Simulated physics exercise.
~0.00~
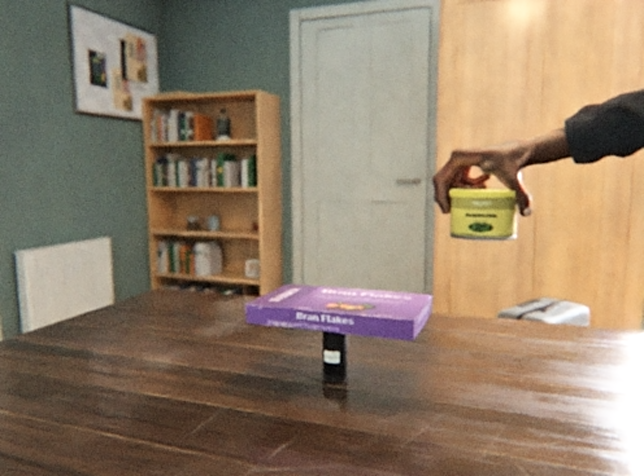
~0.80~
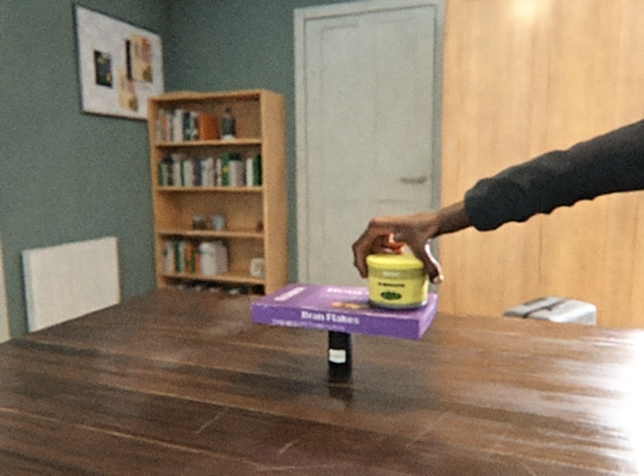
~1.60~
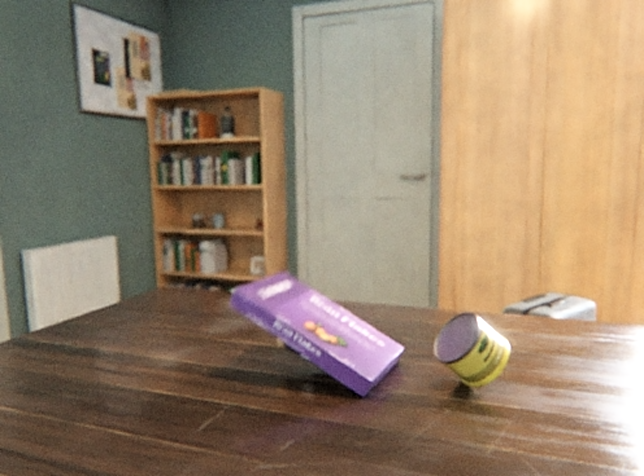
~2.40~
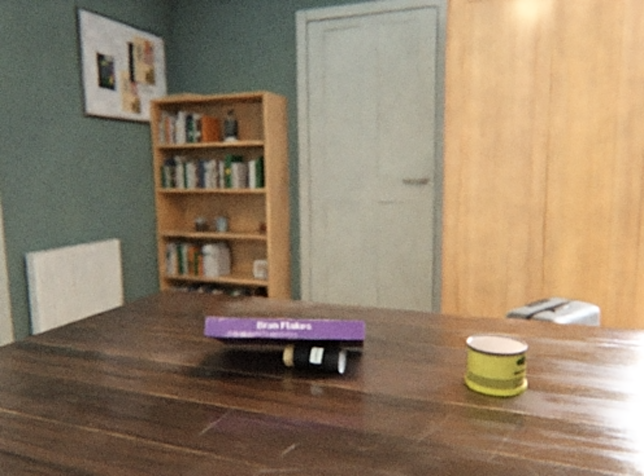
A hand sets a yellow tub on a balanced purple box, and everything topples over.
